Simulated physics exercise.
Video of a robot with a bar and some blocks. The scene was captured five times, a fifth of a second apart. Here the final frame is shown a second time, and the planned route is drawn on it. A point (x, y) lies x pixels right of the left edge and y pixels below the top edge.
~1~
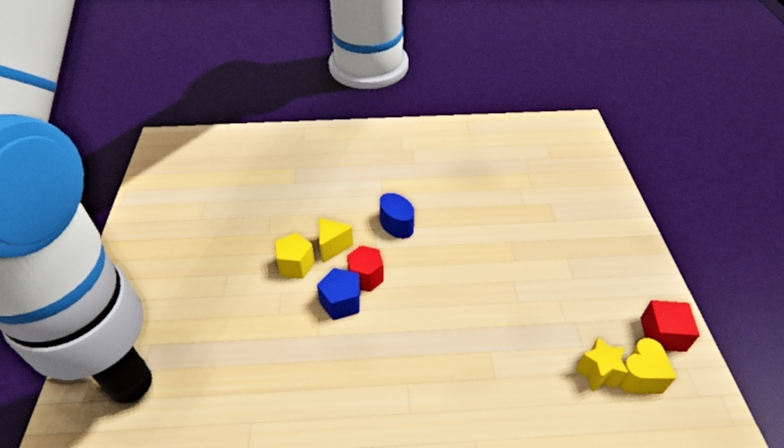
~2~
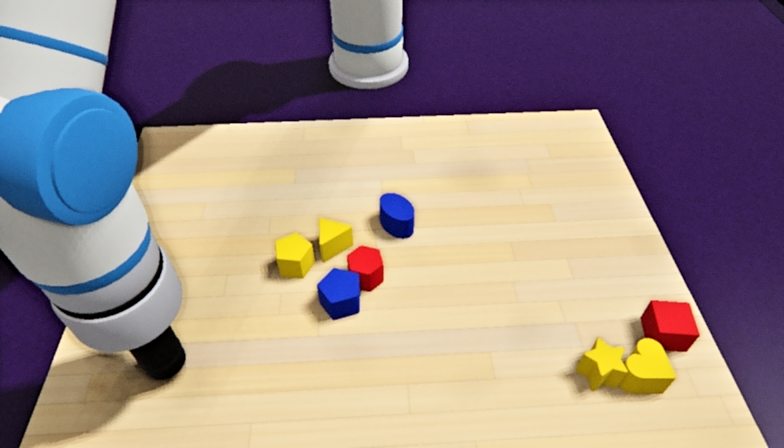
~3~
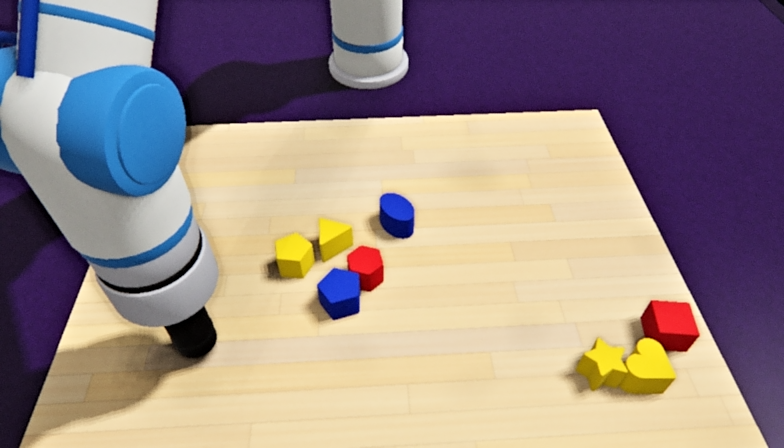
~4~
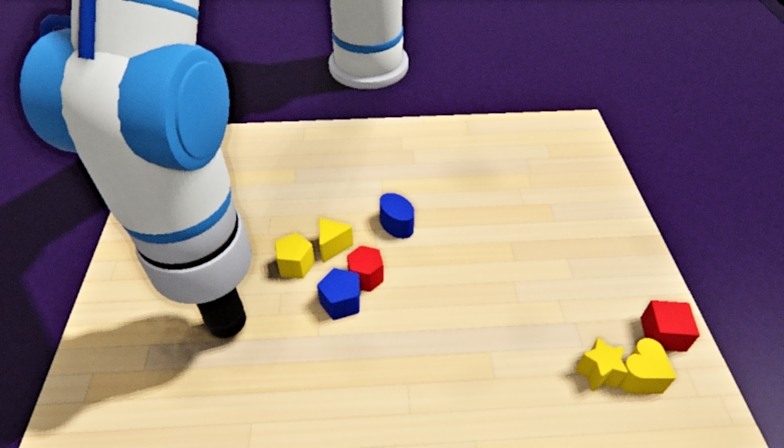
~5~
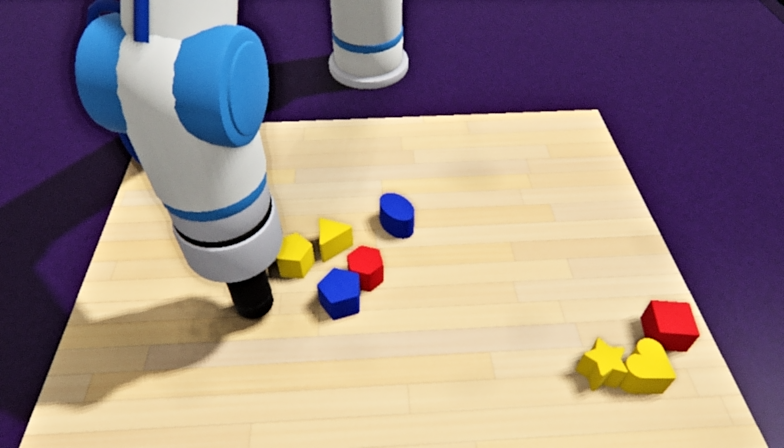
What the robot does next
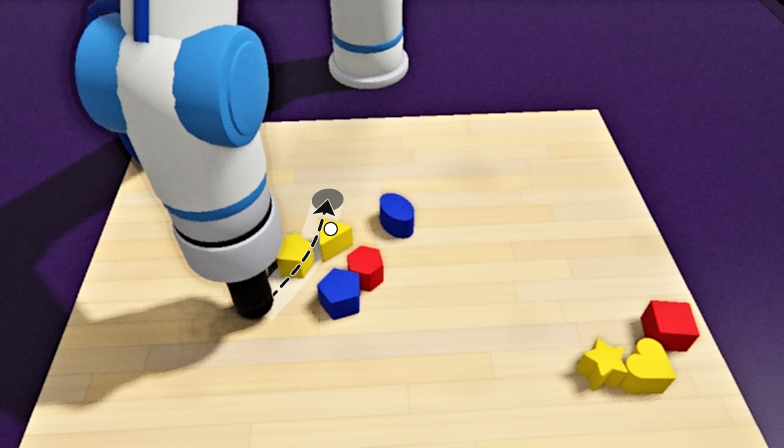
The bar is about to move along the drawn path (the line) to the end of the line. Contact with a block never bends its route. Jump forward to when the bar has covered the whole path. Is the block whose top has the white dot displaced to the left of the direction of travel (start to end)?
Final answer: No.
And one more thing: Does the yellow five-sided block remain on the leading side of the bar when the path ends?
I expect so.
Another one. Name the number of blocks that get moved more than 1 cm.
Expect two.
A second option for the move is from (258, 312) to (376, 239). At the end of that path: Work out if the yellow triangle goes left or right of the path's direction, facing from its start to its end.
To the left.
Path on the board, from (258, 312) over (307, 254) to (328, 200); the dot is on the yellow triangle.
On the path given first. One third of the way, bar (292, 265); yellow five-sided block (306, 230), turned 20° clockwise; yellow triangle (336, 226).
Two thirds of the way, bar (316, 227); yellow five-sided block (330, 195), turned 25° clockwise; yellow triangle (350, 218), turned 20° clockwise.
At the end, bar (327, 191); yellow five-sided block (348, 165), turned 45° clockwise; yellow triangle (350, 218), turned 20° clockwise; blue five-sided block in place.
